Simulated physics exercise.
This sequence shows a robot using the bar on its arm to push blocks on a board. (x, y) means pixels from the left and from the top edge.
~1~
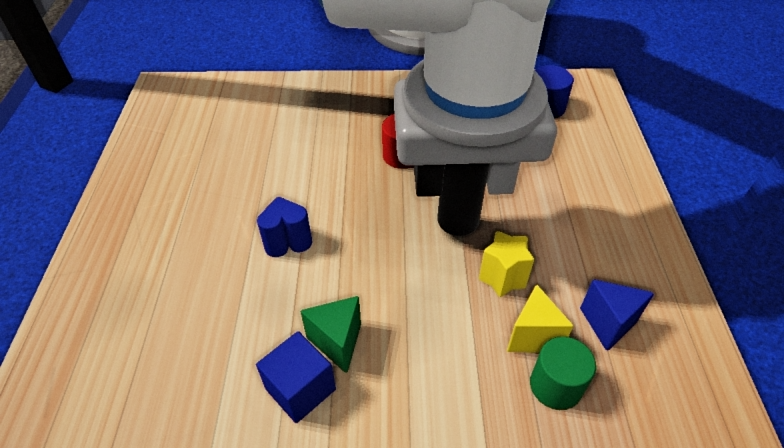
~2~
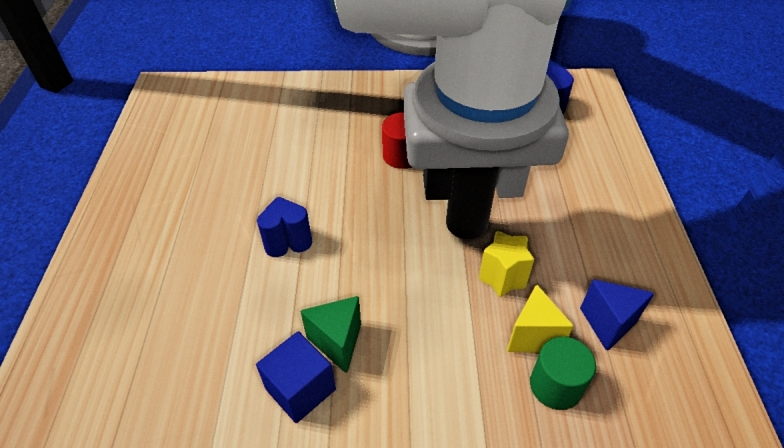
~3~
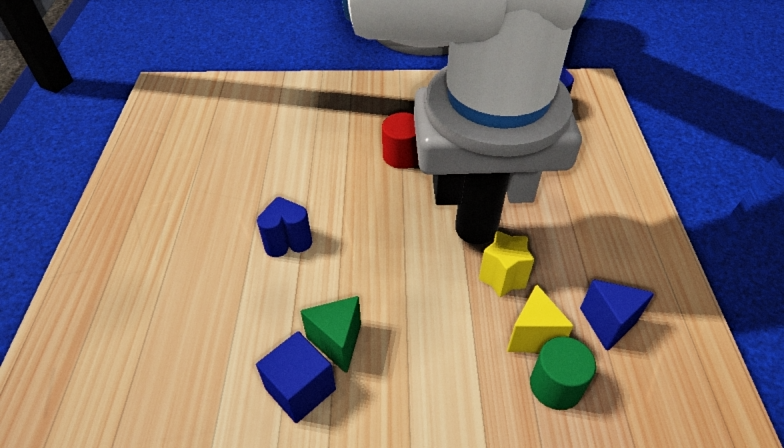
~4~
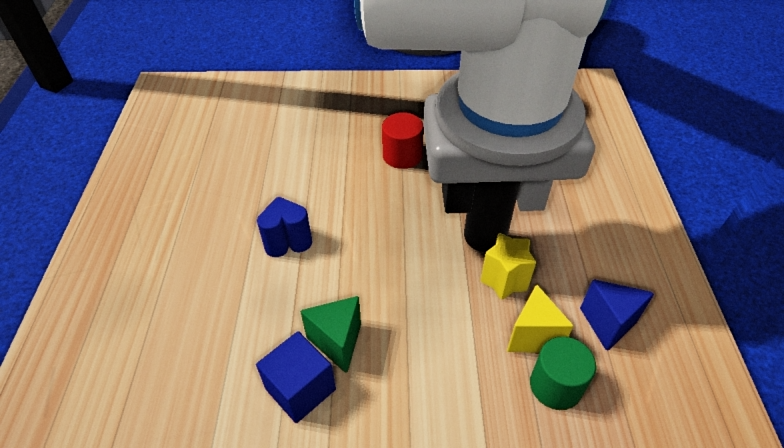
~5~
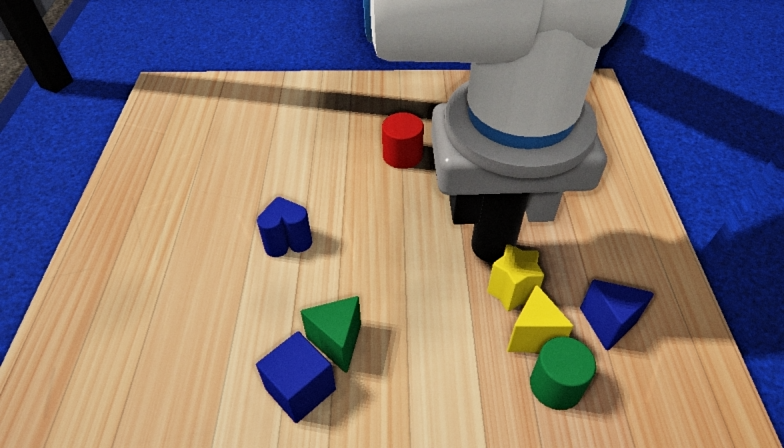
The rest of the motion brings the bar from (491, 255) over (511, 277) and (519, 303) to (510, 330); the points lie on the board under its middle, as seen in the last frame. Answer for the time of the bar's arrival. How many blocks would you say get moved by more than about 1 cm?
My guess is at least three.
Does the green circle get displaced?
Yes, I think so.
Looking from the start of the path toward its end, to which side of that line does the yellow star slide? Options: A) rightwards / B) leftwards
Answer: B.
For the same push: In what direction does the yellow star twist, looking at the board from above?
Direction: Anticlockwise.
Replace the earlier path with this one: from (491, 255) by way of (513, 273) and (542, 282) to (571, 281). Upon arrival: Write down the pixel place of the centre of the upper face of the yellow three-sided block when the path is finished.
Somewhere near (563, 338).
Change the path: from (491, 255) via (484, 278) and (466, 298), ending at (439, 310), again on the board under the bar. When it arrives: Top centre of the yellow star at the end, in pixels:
Answer: (523, 284).
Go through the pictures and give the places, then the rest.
The first frame shows lower end of the bar (458, 222), tops of blocks, yellow star (510, 248), yellow three-sided block (542, 311), green circle (569, 360), blue three-sided block (623, 298).
The second frame shows bar (467, 225), blocks as before.
The third frame shows bar (476, 230), blocks as before.
The fourth frame shows bar (485, 238), yellow star (512, 251).
The fifth frame shows bar (493, 248), yellow star (520, 262), yellow three-sided block (542, 311), green circle (569, 360), blue three-sided block (623, 298).
On the path given first. Halfway along, bar (520, 284); yellow star (557, 301), turned 15° anticlockwise; yellow three-sided block (570, 342), turned 25° clockwise; green circle (575, 387).
At the end, bar (512, 323); yellow star (566, 321), turned 70° anticlockwise; yellow three-sided block (593, 356), turned 40° clockwise; green circle (578, 394); blue three-sided block not moved.
